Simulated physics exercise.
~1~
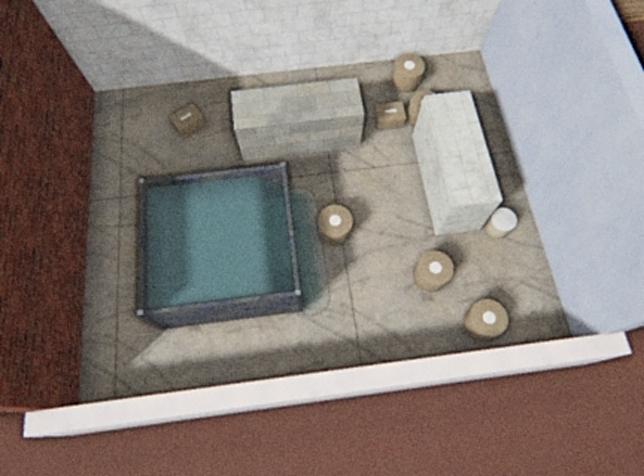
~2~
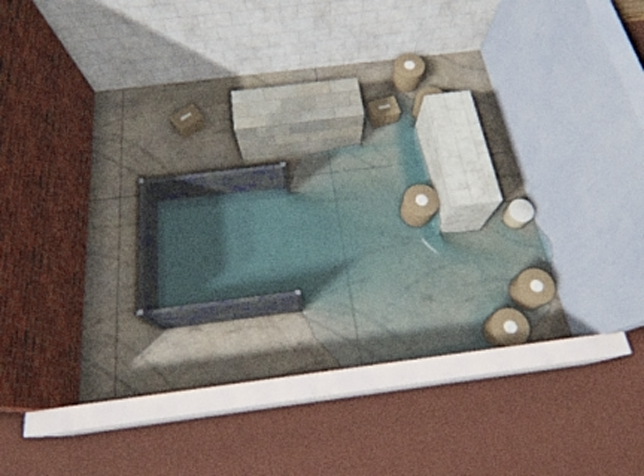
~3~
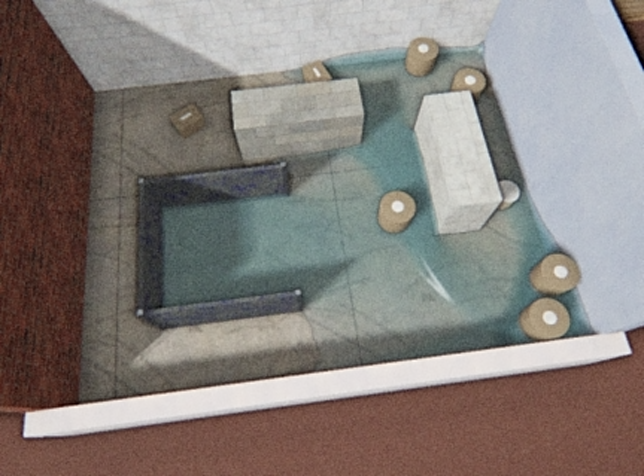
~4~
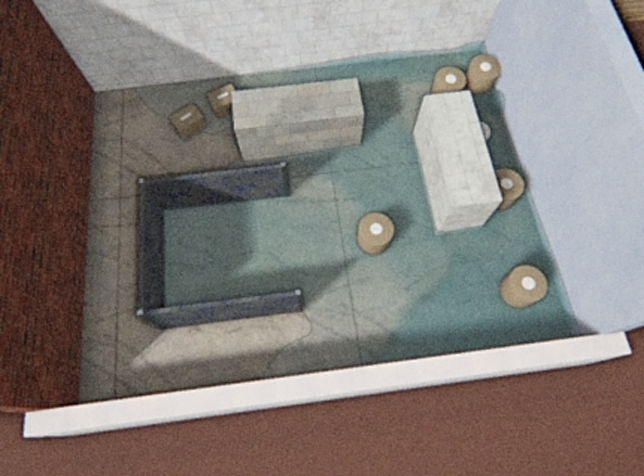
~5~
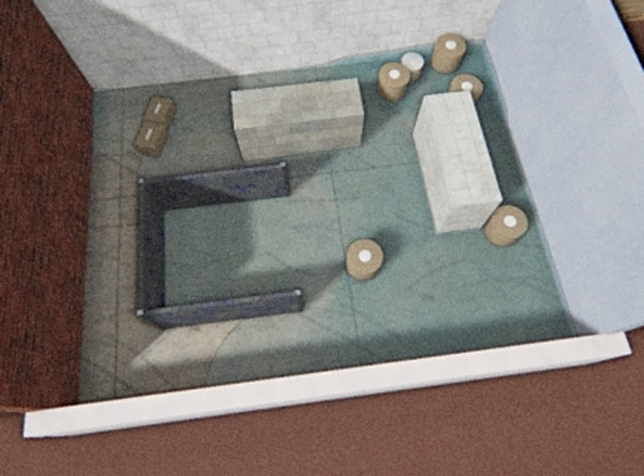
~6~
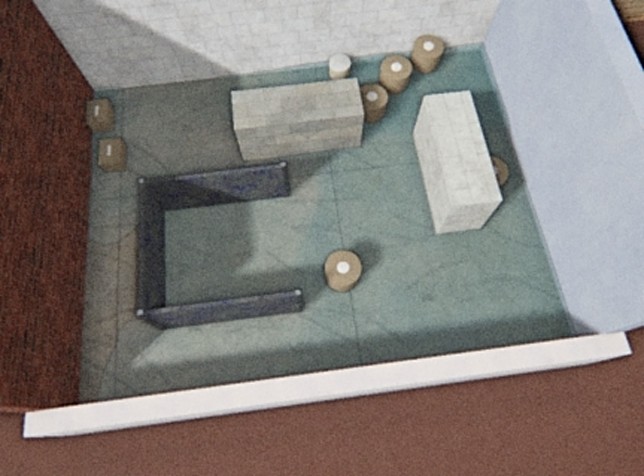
Water bursts from the tank's right side, spreads across the floor, and carries containers around blocks.
